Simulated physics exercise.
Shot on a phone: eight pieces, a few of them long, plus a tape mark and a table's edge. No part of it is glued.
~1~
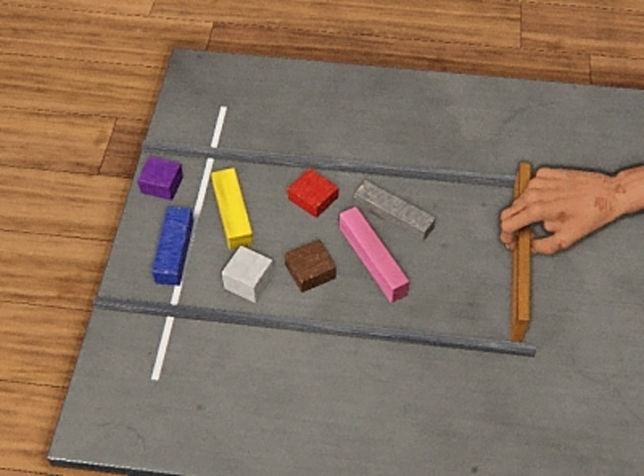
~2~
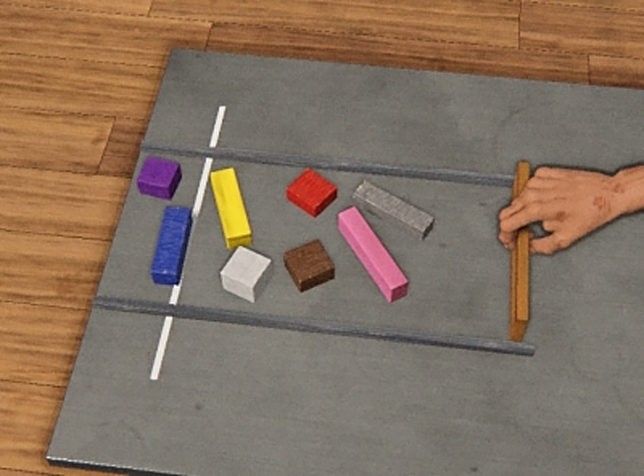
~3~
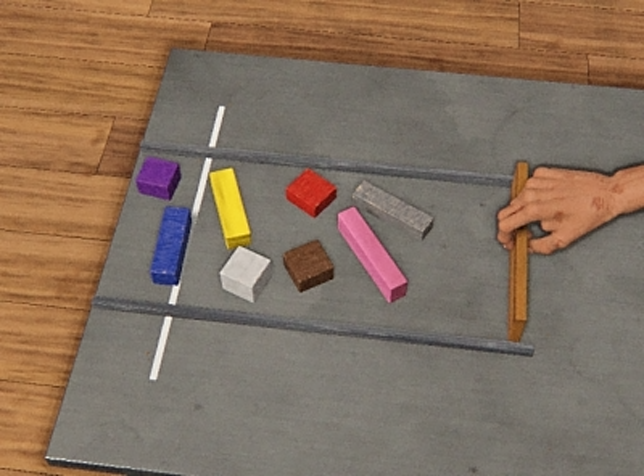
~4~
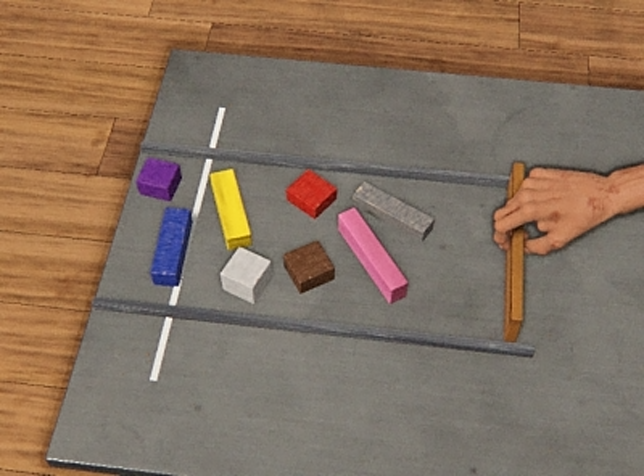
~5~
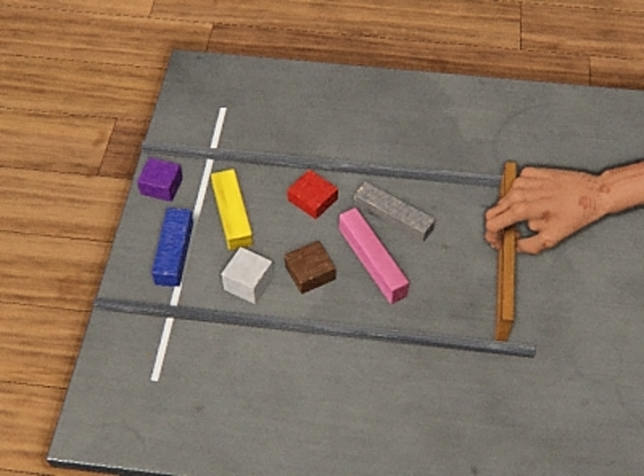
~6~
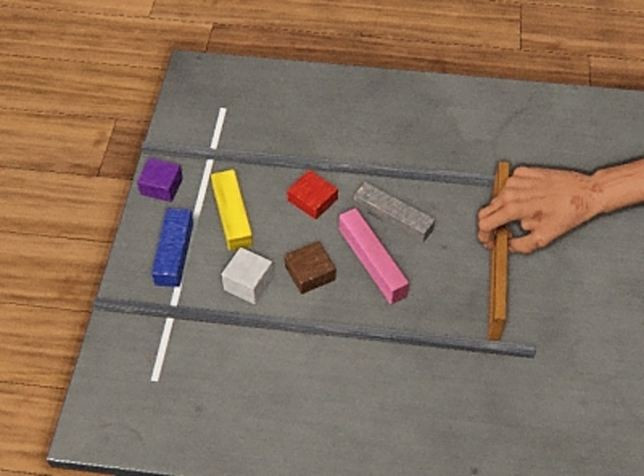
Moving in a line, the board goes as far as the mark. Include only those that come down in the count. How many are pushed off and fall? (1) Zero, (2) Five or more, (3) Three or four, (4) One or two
(4) One or two.
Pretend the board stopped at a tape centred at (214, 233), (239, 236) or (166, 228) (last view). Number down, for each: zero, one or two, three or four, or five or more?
So, tape by tape, it's 1 or 2, then not one, then three to four.
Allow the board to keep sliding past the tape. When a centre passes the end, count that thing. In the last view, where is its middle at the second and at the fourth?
At the first moment about (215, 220), at the next about (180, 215).
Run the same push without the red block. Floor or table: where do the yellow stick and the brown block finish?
The yellow stick is still there, the brown block is still there.
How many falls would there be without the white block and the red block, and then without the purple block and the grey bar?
The first try gives 2, the second gives 0.
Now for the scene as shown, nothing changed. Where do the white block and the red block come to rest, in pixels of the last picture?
First object about (101, 275); second object about (166, 172).
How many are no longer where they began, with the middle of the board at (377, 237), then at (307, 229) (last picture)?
Counts: 3 / 5.
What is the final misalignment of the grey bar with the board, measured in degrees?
Angle: Around 0°.
Soon after, none off yet; purple block at rest near (160, 180); blue bar at rest near (173, 247); yellow stick at rest near (232, 209).
After that, none off yet; purple block displaced a little near (143, 181); blue bar displaced a little near (139, 243); yellow stick displaced a little near (182, 204).
In the end, the number that fall off is one or two; gone, blue bar and purple block.
